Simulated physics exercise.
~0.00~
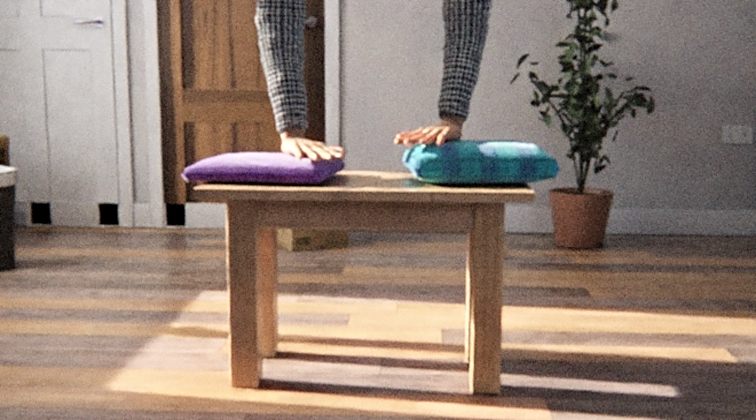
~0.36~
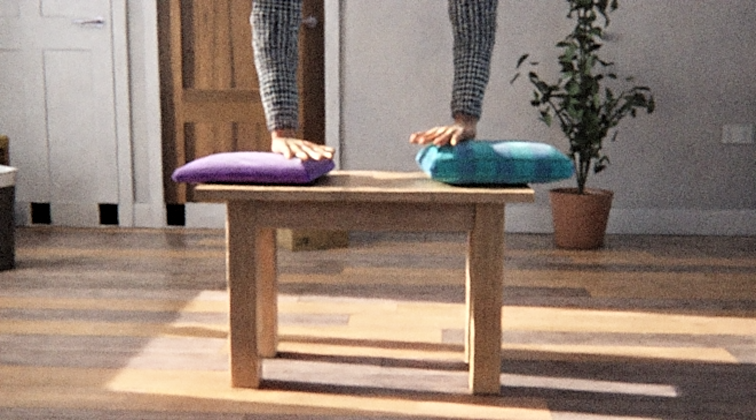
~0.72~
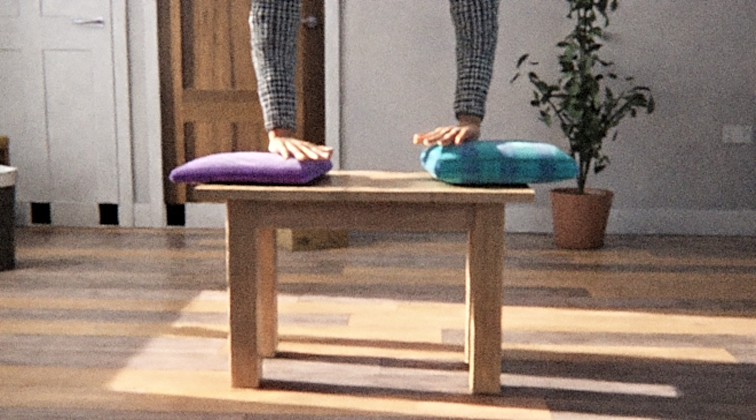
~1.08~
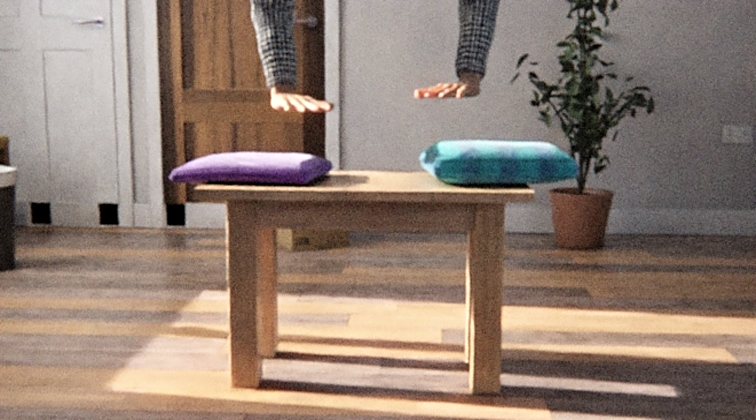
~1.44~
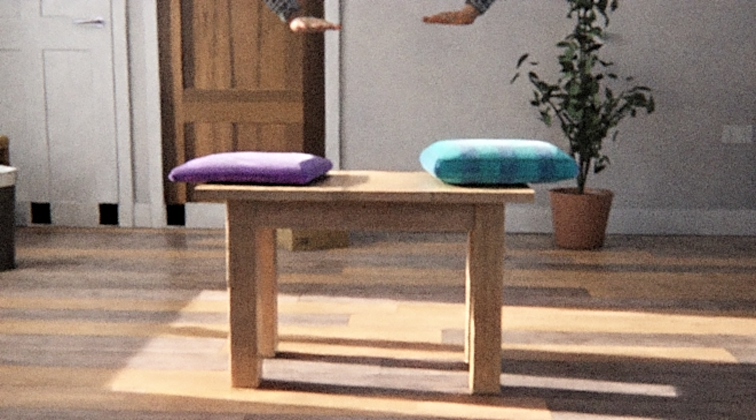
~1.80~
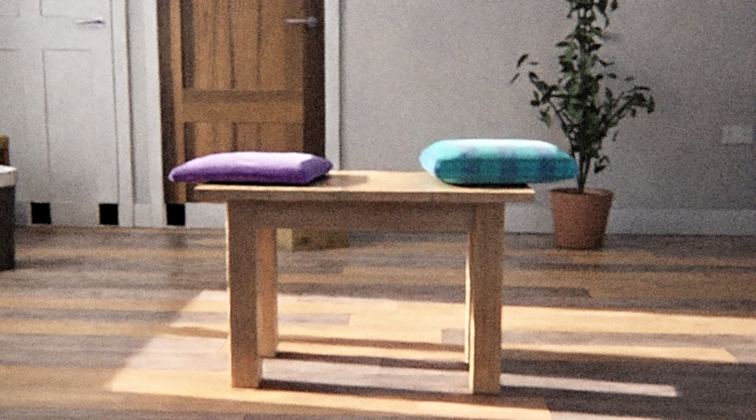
A person's hands slid a purple folded blanket slightly left and a turquoise cushion slightly right on a low wooden table, then let go and lifted out of view, leaving both sticking out over the ends without falling.
